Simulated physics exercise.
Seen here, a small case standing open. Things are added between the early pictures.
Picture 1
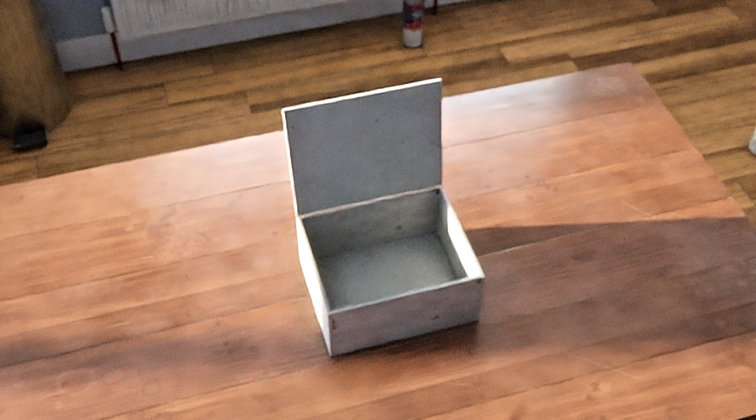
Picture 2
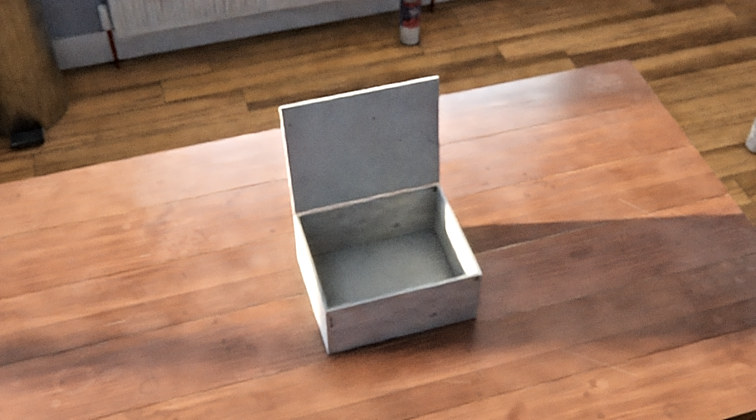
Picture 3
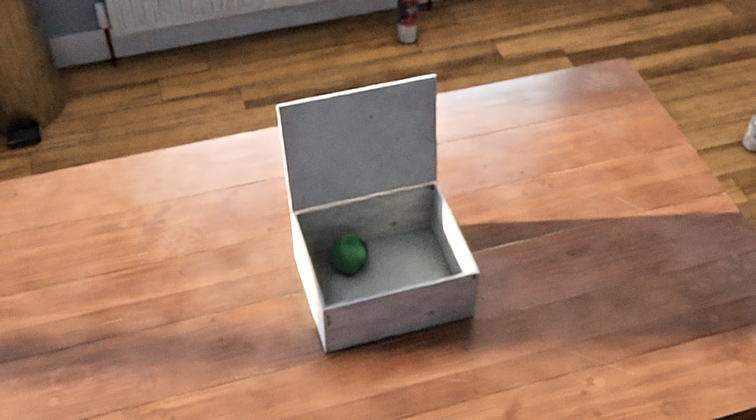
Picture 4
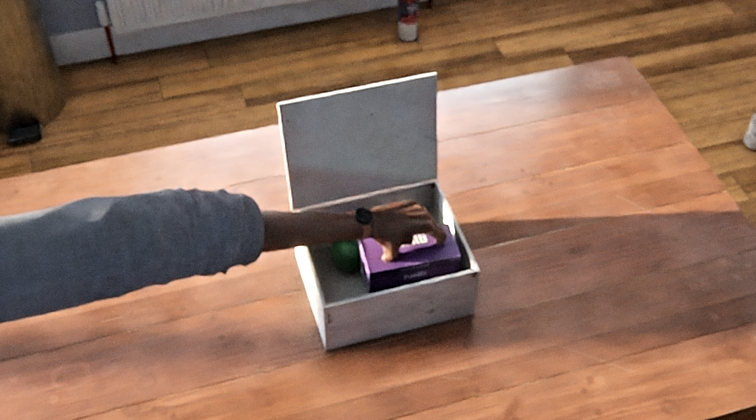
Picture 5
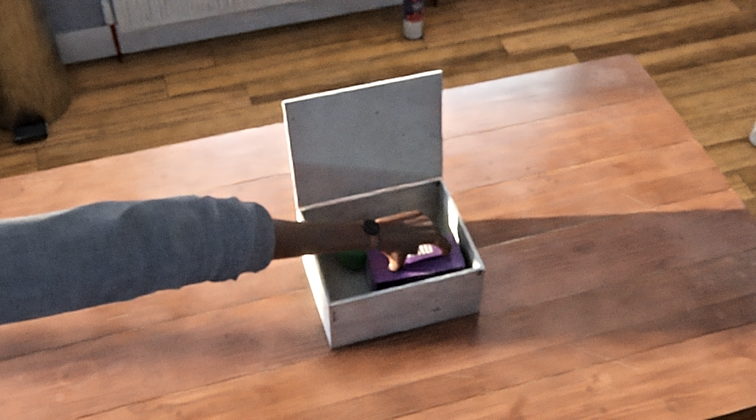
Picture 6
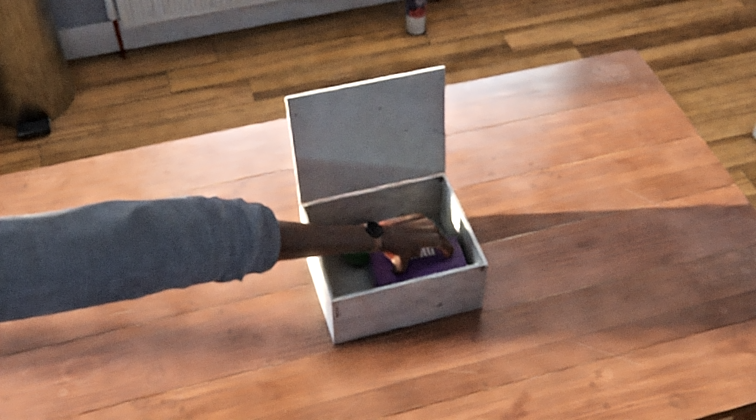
The video shows an open, empty white box on a wooden table; a green apple appears inside it, then a hand reaching in from the left lowers a purple carton into the box to the right of the apple.
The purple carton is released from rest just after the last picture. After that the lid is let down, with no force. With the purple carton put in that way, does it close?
The lid closes.
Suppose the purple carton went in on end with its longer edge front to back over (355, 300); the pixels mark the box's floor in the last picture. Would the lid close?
Then it stays ajar.
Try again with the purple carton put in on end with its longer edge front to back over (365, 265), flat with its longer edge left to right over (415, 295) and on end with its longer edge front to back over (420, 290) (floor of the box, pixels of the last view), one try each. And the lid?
First try: It shuts flat; second try: It sits on the rim; third try: It will not close.
Then, 1.30 s past the last view, lid 85° above the rim.
Then, 1.60 s past the last view, lid 61° above the rim.
Then, 1.80 s past the last view, lid 34° above the rim.
Then, 2.00 s past the last view, lid shut.
Finally, lid shut; both still in place. Final places as the last picture's camera would see them, purple carton near (418, 272).
